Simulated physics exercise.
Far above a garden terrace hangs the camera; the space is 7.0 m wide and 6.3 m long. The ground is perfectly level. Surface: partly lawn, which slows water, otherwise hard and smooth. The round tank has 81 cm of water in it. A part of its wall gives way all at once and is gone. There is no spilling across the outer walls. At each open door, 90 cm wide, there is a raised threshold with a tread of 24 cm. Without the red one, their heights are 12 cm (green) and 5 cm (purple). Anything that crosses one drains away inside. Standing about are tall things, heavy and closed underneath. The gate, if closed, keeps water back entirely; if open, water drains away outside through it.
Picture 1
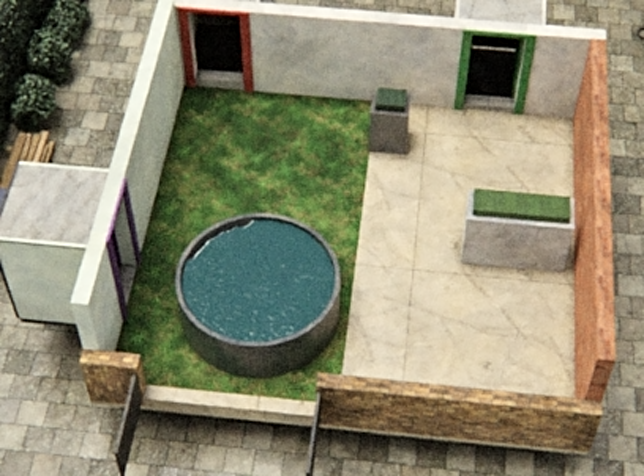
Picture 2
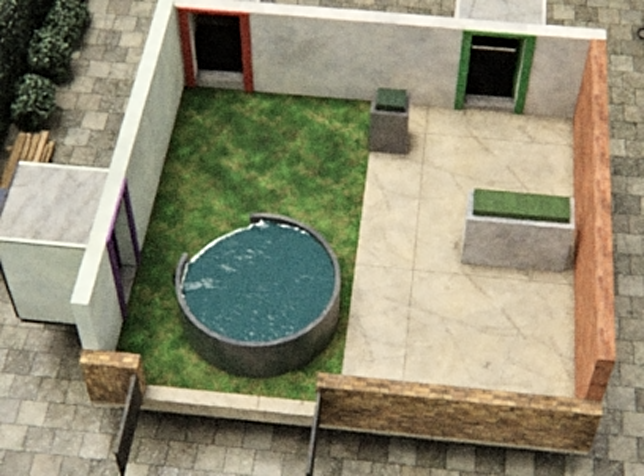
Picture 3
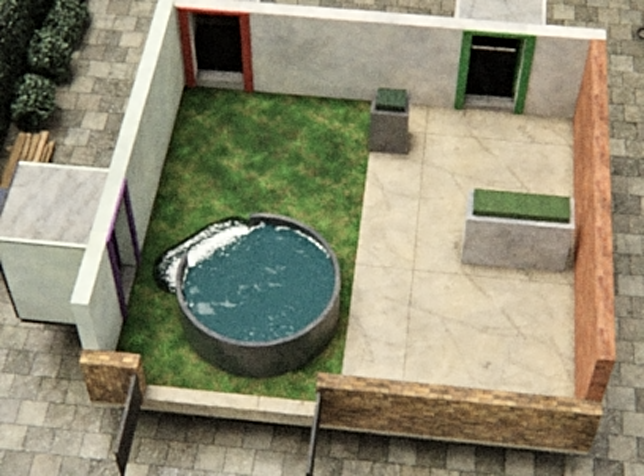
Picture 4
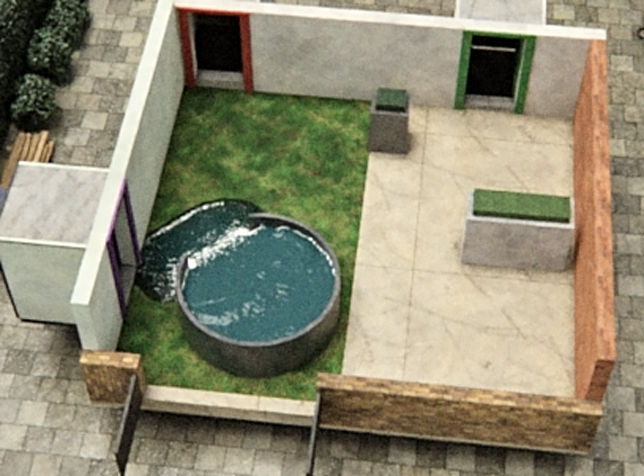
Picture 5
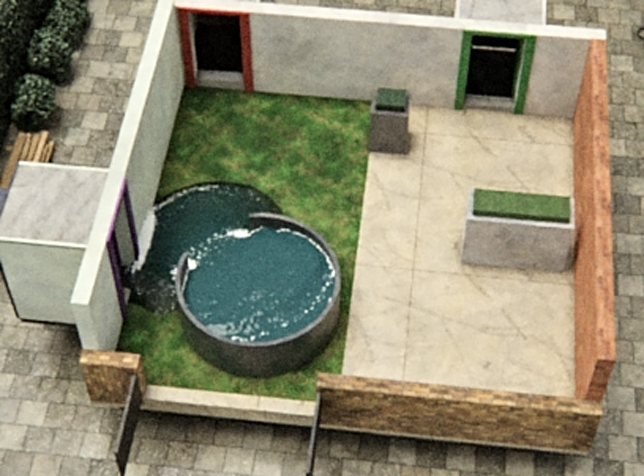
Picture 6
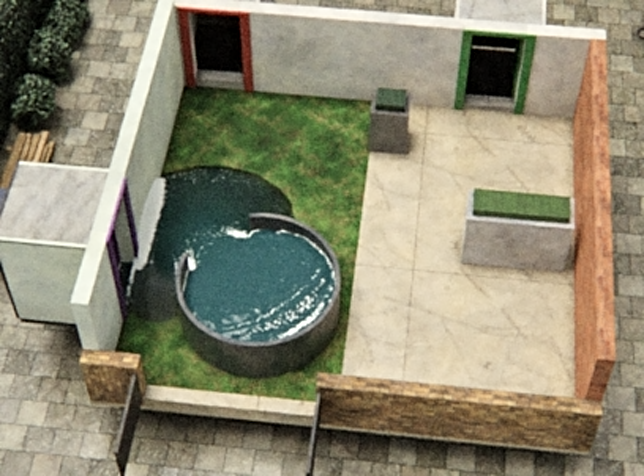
In the video, a round tank of water stands on a walled terrace's lawn until its upper-left wall section disappears; water pours through the gap, spreads over the grass to the left wall, and extends upward along it.
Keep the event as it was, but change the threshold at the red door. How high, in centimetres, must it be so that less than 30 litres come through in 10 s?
It must be about 34 cm high.
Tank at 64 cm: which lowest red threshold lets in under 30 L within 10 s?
I'd say close to 24 cm.
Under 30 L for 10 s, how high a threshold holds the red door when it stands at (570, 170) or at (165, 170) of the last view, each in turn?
Around 9.0 and 20 cm respectively.
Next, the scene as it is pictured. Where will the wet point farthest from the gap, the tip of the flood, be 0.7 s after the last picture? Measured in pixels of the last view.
Pixel close to (183, 91).
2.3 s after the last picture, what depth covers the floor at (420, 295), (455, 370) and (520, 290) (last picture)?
Close to 0, 0 and 0 cm deep.
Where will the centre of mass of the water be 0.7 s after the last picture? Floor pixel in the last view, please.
Centre estimate: (234, 270) px, approximately.
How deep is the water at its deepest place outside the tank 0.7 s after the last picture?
Max depth: About 49 cm.
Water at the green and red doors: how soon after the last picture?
Green: 3.0 s; red: 0.9 s.
Then, 0.7 s after the last picture water covers 20 % of the floor, deepest (49 cm) near (156, 241); it has not reached the red door.
Then, 2.3 s after the last picture water covers 35 % of the floor; 35 cm at the red door, 135 litres in over its 19 cm threshold.
Then, 9.3 s after the last picture water covers 95 % of the floor, deepest (12 cm) near (555, 130); 10 cm at the red door, 200 litres in over its 19 cm threshold.
At the red door as built, the water peaked near 41 cm, 1.7 s after the last picture.
Run again over the same 10 s with other heights there, 56 litres in over 30 cm, 6 litres over 40.5 cm. The limit of 30 litres is kept from about 34 cm up.
